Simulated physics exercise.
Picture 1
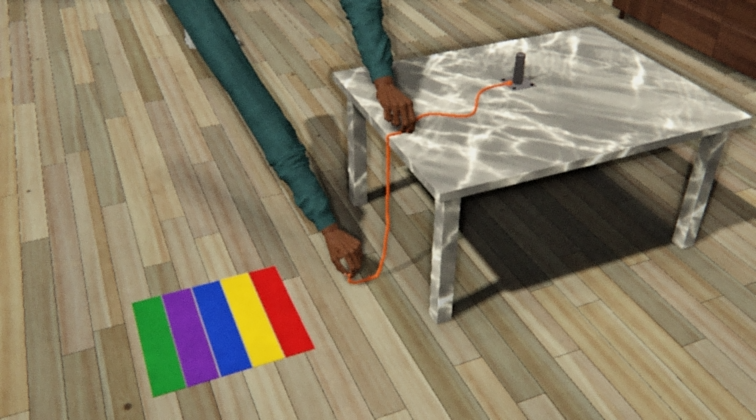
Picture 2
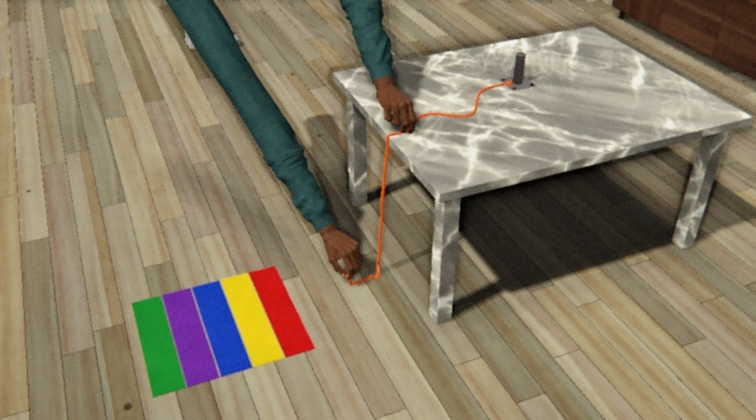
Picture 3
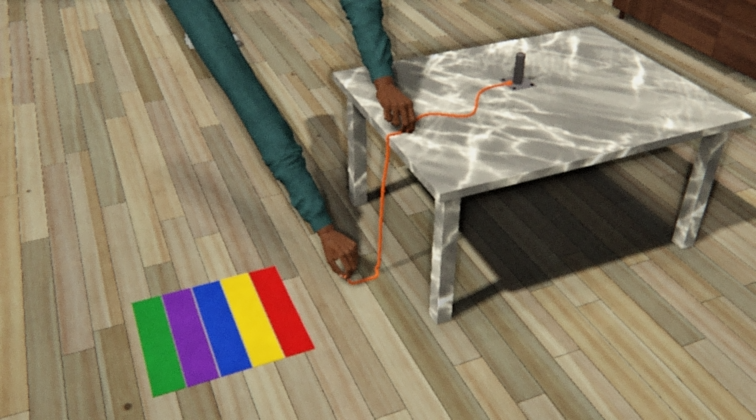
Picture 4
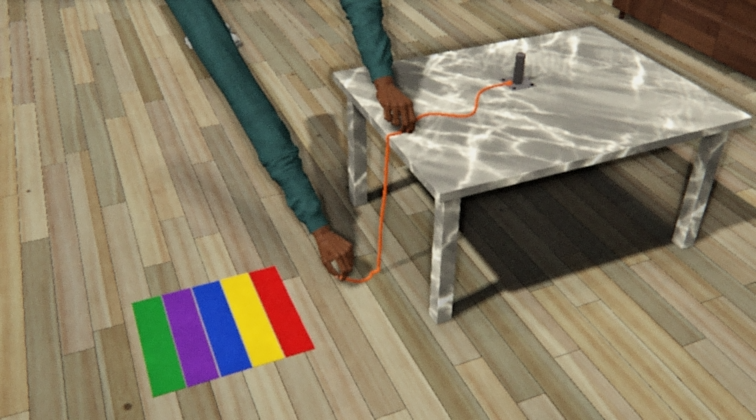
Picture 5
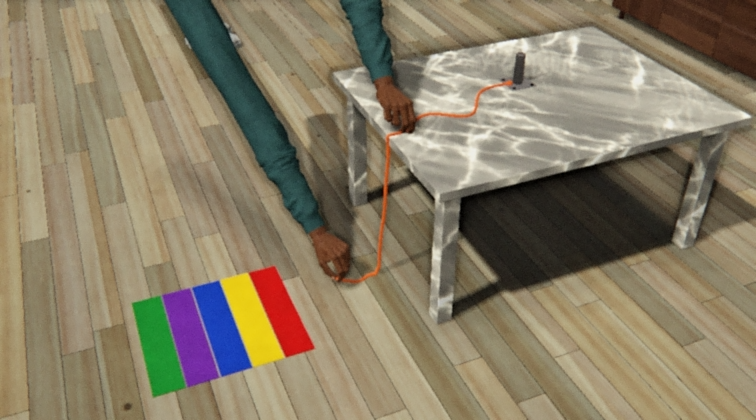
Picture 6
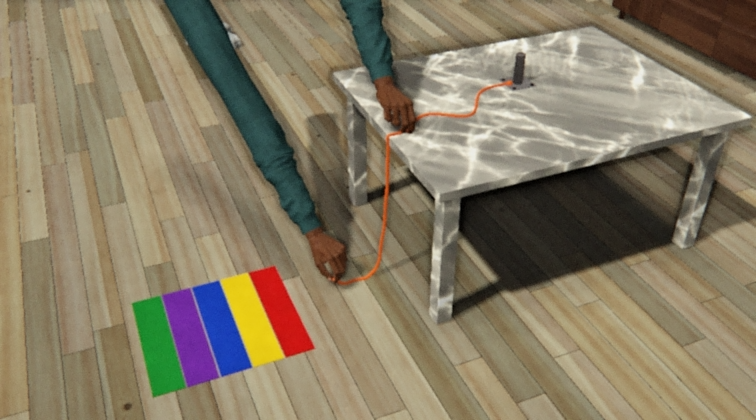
A hand near the floor draws the end of an orange cord slightly to the left, toward coloured strips, while another hand stays at the edge of a marble-patterned table where the cord winds from a small dark post.
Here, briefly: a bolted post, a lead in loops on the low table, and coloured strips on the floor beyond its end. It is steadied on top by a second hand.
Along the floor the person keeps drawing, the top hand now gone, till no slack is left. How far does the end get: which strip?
As far as the blue strip.
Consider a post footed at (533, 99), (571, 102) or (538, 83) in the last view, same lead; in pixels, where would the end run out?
Going through them in sequence: (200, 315), (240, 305) and finally (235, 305).
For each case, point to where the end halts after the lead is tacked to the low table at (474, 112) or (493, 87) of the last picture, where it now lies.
Approximately (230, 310), then (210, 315).
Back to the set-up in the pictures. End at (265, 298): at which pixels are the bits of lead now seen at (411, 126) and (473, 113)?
One lands at (386, 132), the other at (446, 107).
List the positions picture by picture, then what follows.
The first frame shows end (349, 275); red (293, 336); yellow (262, 345); blue (231, 355); purple (198, 364); green (165, 374).
The second frame shows end (347, 276); lead through (485, 89) (471, 115) (414, 123) (386, 160) (382, 217) (378, 262).
The third frame shows end (345, 276).
The fourth frame shows end (341, 278); lead through (485, 89) (471, 115) (414, 123) (387, 160) (382, 216) (379, 264).
The fifth frame shows end (337, 279).
The sixth frame shows end (334, 280); lead through (485, 89) (471, 115) (414, 123) (388, 160) (385, 216) (378, 264).
Soon after, end near (265, 298); over red.
After that, end near (231, 308); over blue.
At the stop, end near (211, 313); over blue. Over blue.
